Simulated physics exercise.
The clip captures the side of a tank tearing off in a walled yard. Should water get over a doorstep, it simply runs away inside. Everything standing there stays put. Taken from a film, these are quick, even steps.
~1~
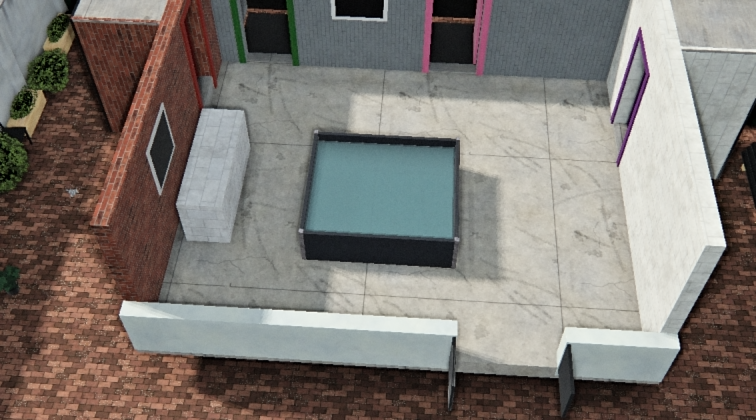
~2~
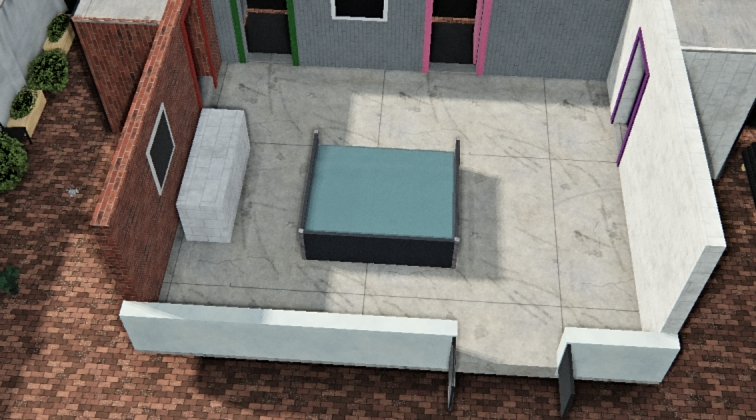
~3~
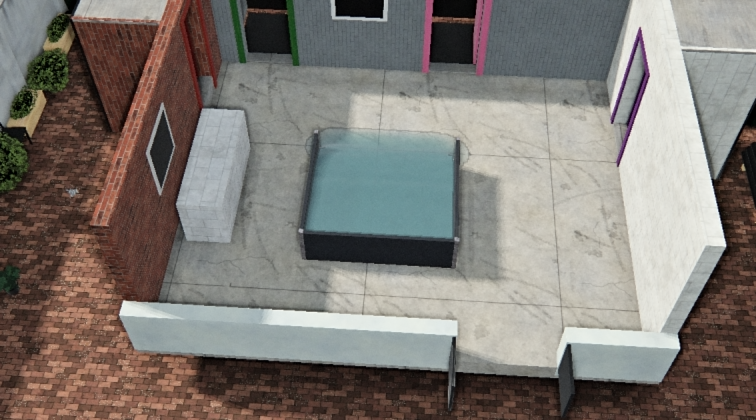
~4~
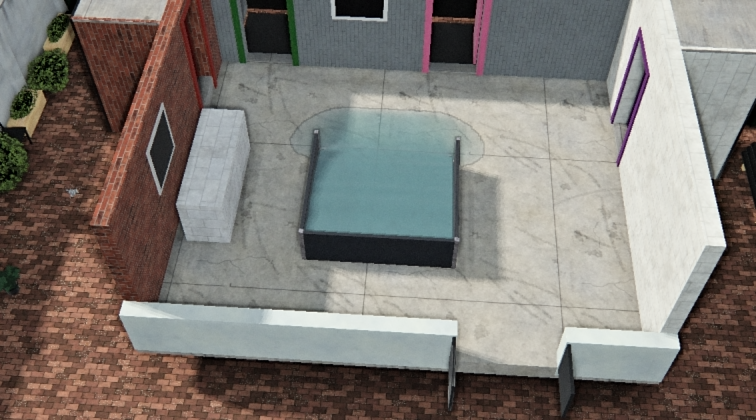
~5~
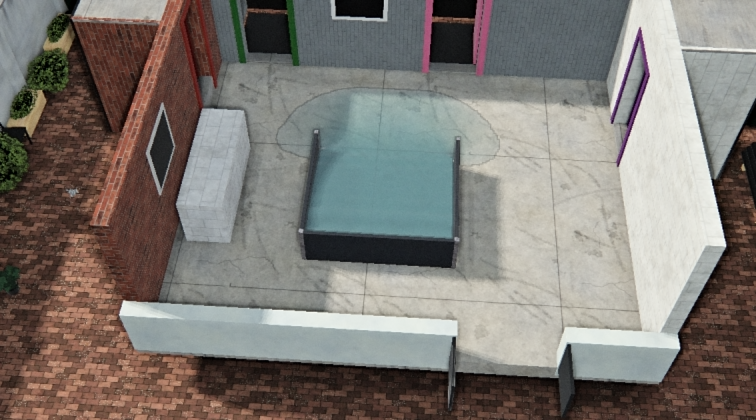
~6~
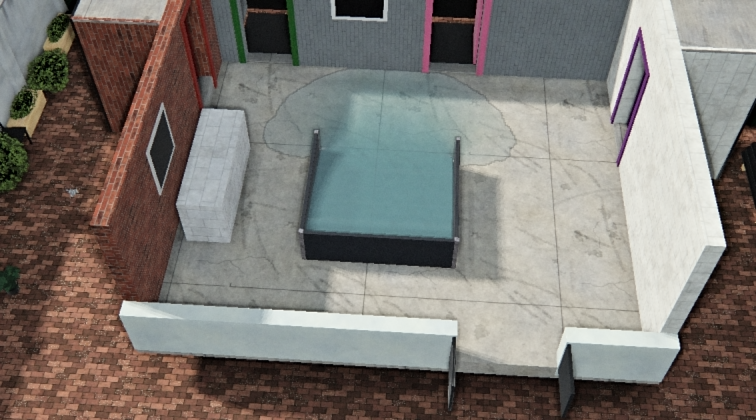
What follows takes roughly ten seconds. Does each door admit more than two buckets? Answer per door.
The purple door: It does; the pink door: It does; the red door: It does not; the green door: It does.
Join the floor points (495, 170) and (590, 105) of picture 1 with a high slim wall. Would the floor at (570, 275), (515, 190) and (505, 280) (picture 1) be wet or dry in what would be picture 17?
Log, spots one to three: Spared; spared; spared.
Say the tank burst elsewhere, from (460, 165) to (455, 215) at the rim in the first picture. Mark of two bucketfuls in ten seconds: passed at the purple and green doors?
Result - purple: Above the limit; green: Below the limit.
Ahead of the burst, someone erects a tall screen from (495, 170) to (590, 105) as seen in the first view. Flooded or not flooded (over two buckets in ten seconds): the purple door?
Note: Purple stays within.
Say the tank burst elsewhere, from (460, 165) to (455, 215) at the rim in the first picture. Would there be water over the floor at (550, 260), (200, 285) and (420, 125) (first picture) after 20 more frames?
Submerged, unwetted, unwetted.
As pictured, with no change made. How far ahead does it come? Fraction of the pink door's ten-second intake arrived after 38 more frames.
I'd put it at about 90 per cent.
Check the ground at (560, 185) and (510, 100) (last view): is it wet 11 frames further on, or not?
Not wet, soaked.
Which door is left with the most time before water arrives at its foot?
My answer: The purple one.
A moment on, water covers 30 % of the floor; the purple door not reached, the pink door over two buckets in, the red door not reached, the green door wet at the sill, nothing in.
Next, water covers 35 % of the floor; the purple door not reached, the pink door far over two buckets in, the red door wet at the sill, nothing in, the green door under two buckets in.
Then, water covers 45 % of the floor; the purple door under two buckets in, the pink door far over two buckets in, the red door wet at the sill, nothing in, the green door over two buckets in.
Later, water covers 75 % of the floor; the purple door over two buckets in, the pink door far over two buckets in, the red door wet at the sill, nothing in, the green door far over two buckets in.
In the end, water covers 95 % of the floor; the purple door far over two buckets in, the pink door far over two buckets in, the red door wet at the sill, nothing in, the green door far over two buckets in.
